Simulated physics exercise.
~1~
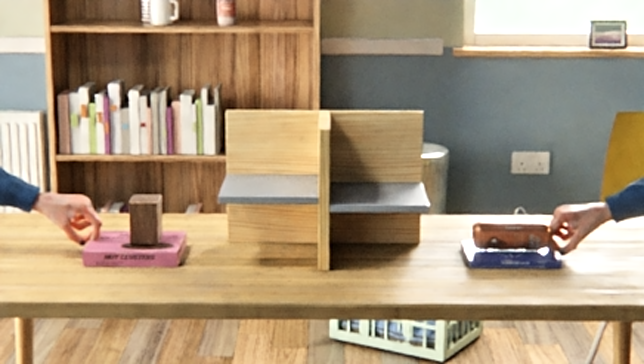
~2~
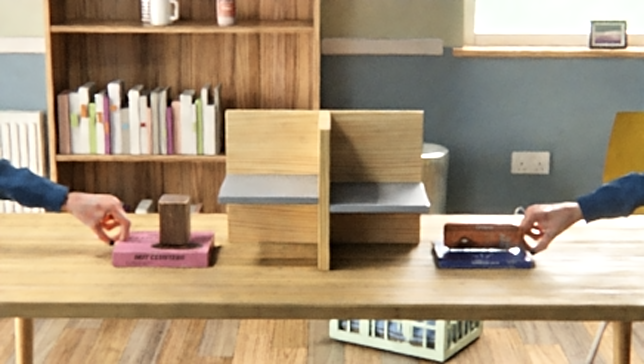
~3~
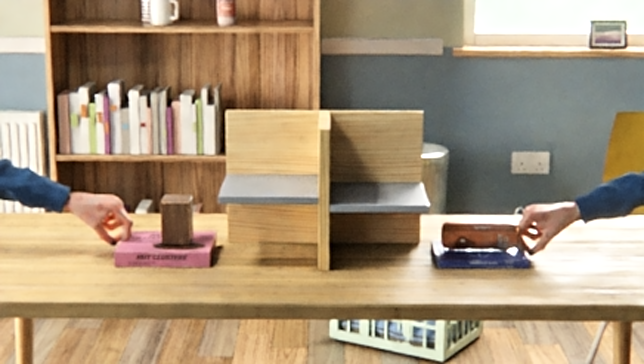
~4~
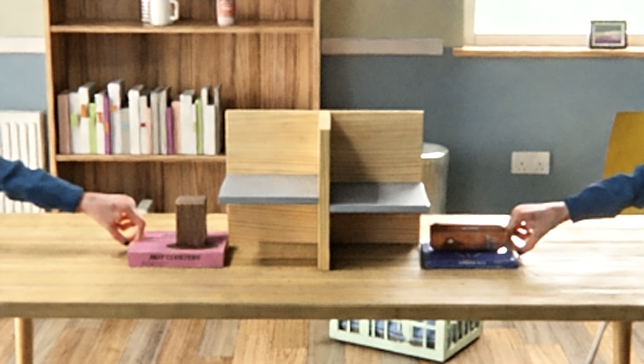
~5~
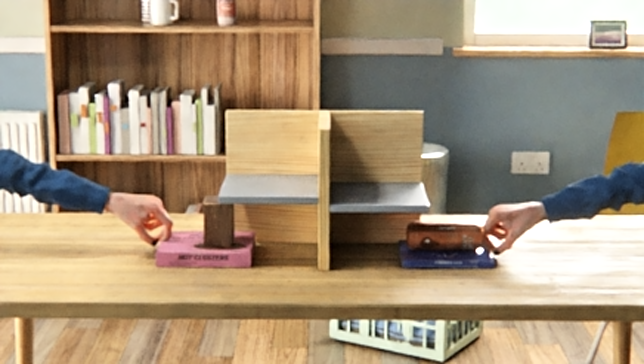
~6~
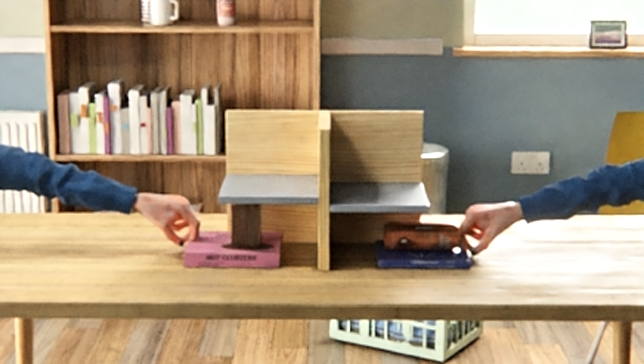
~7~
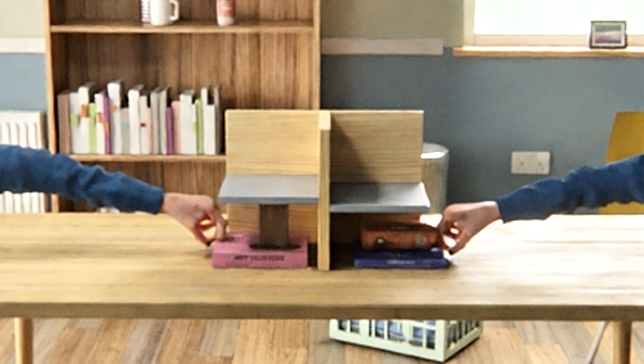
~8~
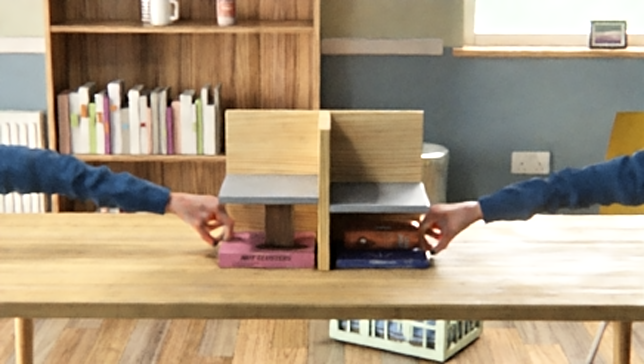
Two hands sliding a pink box carrying an upright brown block and a blue packet carrying an orange can under low shelves.
